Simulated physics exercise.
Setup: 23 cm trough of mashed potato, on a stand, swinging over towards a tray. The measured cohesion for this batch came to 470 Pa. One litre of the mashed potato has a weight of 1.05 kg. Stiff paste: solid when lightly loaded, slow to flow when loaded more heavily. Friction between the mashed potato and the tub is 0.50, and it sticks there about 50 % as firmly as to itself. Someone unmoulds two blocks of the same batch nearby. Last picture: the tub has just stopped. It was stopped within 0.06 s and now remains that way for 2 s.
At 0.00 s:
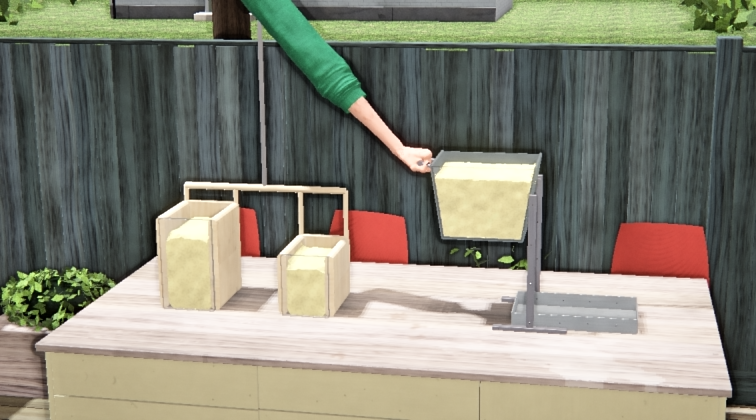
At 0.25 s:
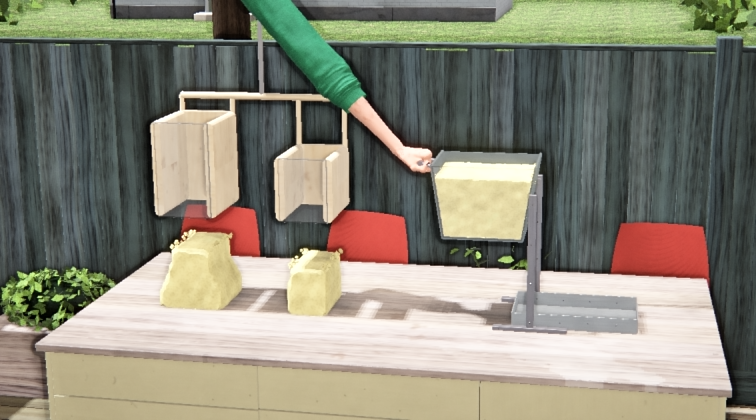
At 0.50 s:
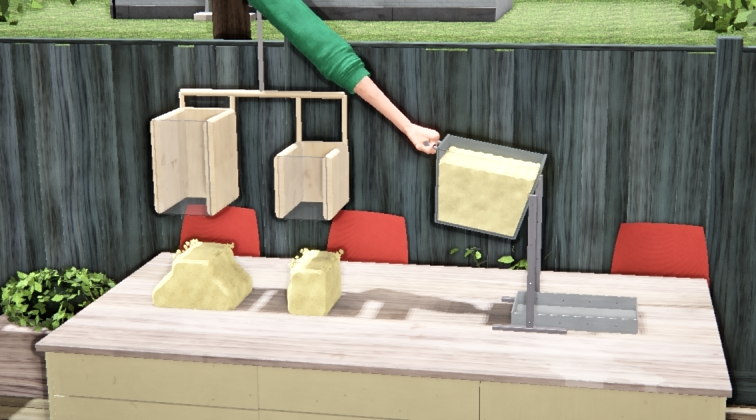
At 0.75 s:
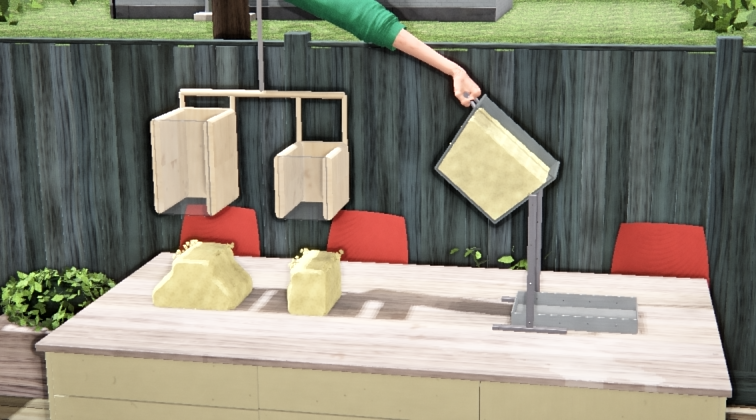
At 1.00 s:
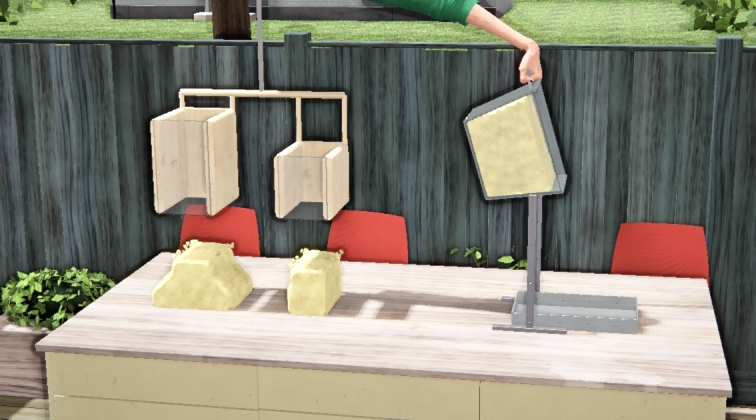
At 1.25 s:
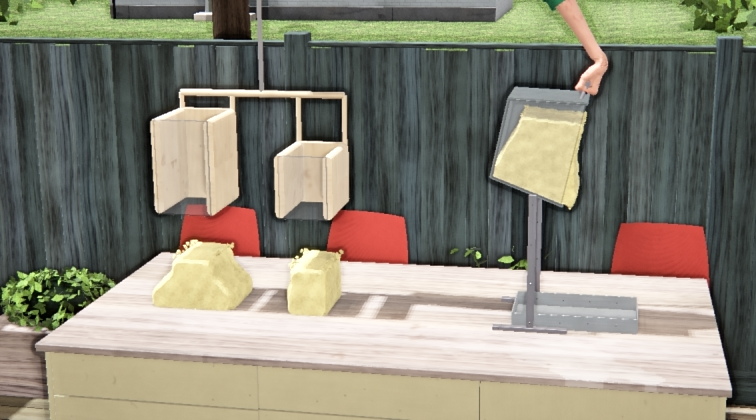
An arm in a green sleeve lifted the edge of a tub of mashed potato, swinging it over rightward past upright, after two nearby moulds rose off their blocks and the left one slumped.
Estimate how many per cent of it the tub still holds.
The tub still holds some 0 per cent.
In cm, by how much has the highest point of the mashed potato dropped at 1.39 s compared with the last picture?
I reckon it's close to 9 cm.
After 1.39 s, the tub is at 102 degrees and holds 50 %.
After 1.56 s, the tub is at 102 degrees and holds 15 %.
After 1.73 s, the tub is at 102 degrees and holds 0 %.
After 1.90 s, the tub is at 102 degrees and holds 0 %.
After 3.25 s, at the end, the tub is at 102 degrees and holds 0 %.
